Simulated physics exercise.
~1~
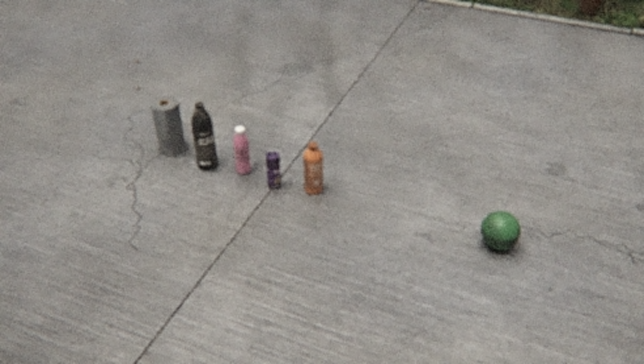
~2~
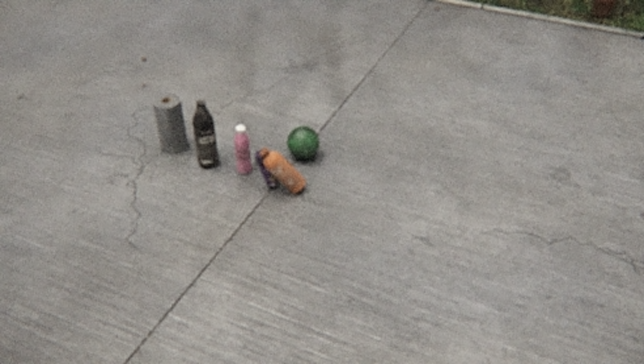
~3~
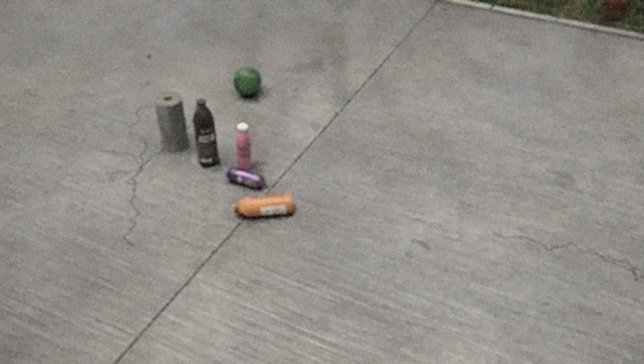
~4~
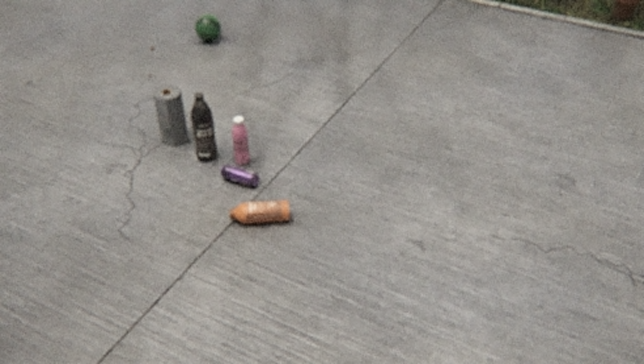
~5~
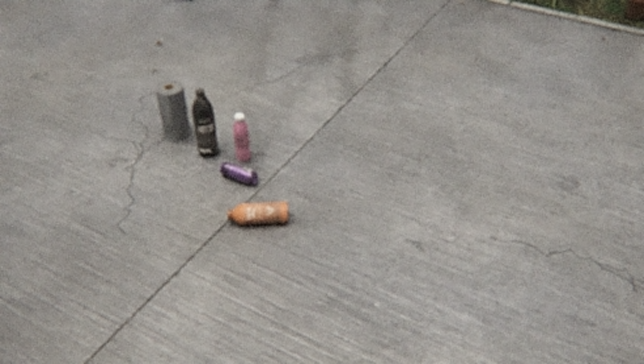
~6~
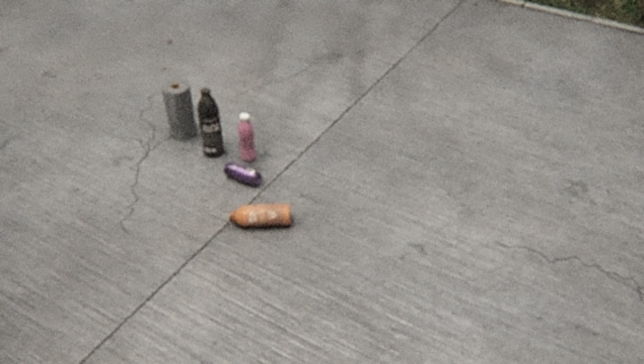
Green ball rolling across concrete, knocking over an orange bottle and small purple can, then leaving view as three other items stay standing.
